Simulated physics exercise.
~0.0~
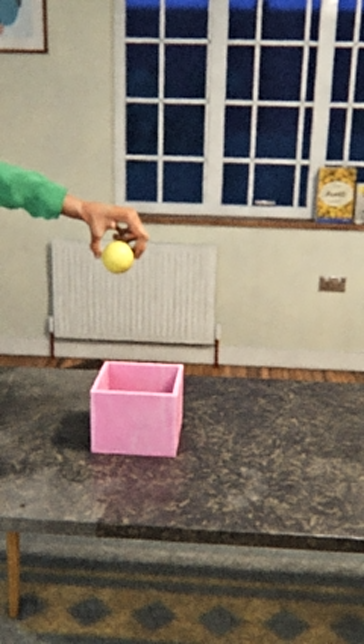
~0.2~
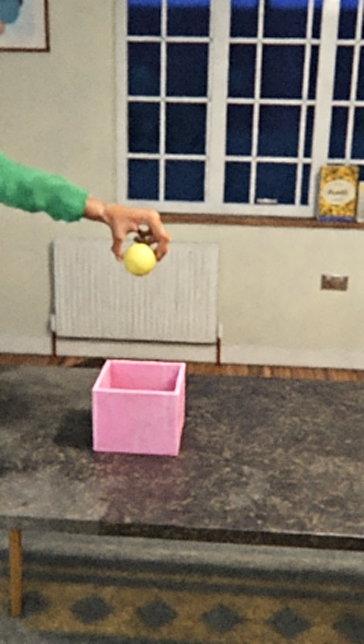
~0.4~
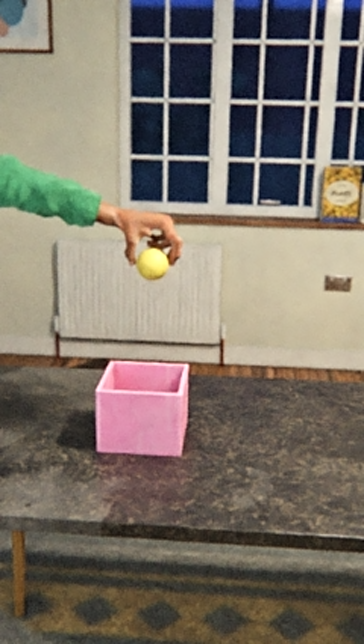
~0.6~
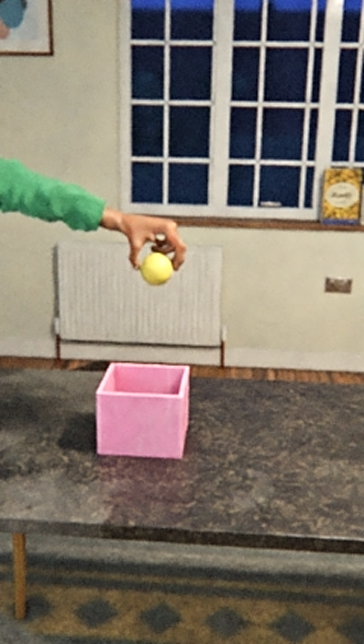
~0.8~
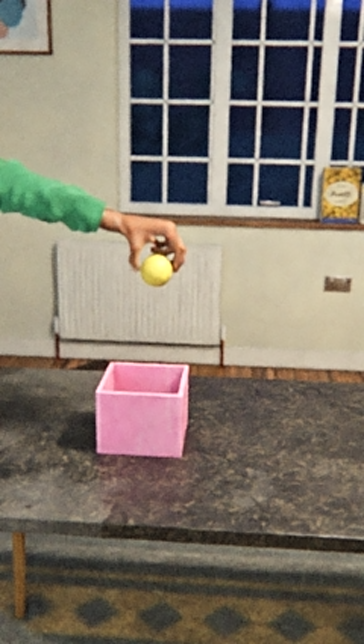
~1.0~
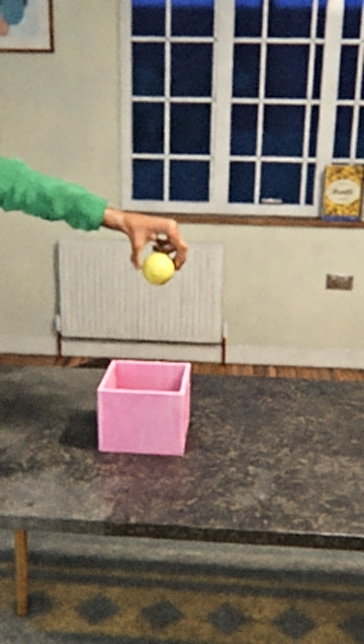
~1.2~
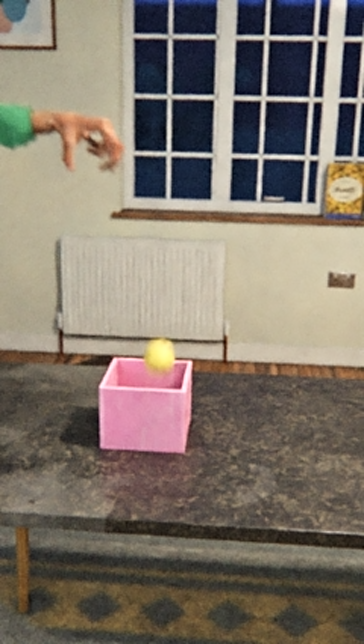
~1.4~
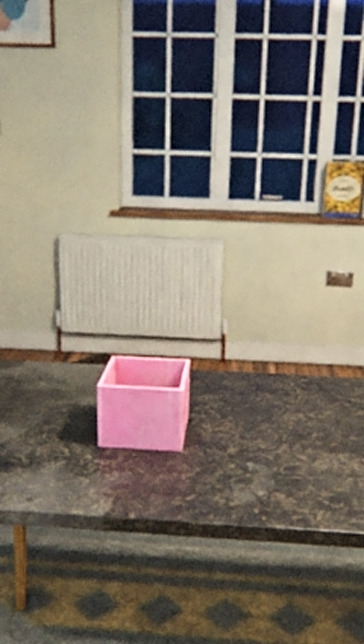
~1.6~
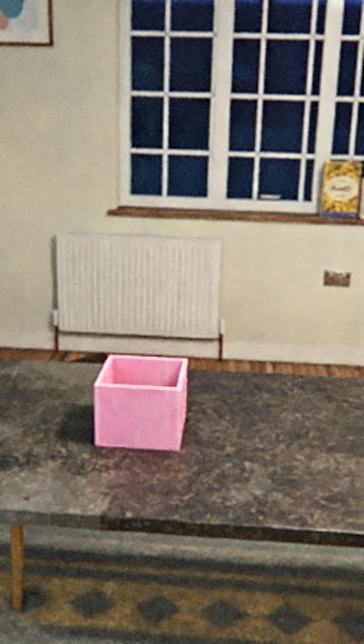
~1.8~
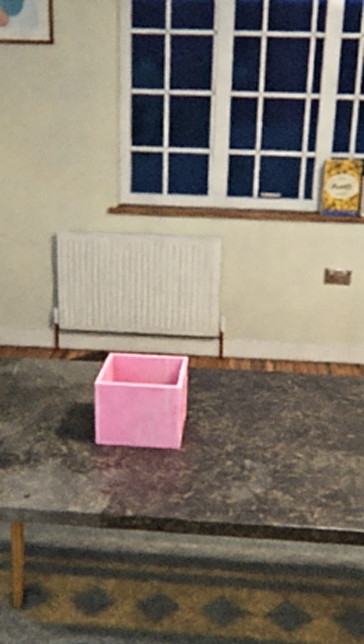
To begin with, a hand in a fuzzy green sleeve reaches in from the left, holding a small yellow ball-like object above an open pink box on a dark tabletop. The hand drifts a little to the right, then holds nearly still over the box. Next, the fingers let go and the yellow object drops straight down toward the opening as the hand draws back to the left. It disappears inside the box, and the hand leaves the view. The pink box ends up sitting alone in place on the table, with the yellow object out of sight within it.
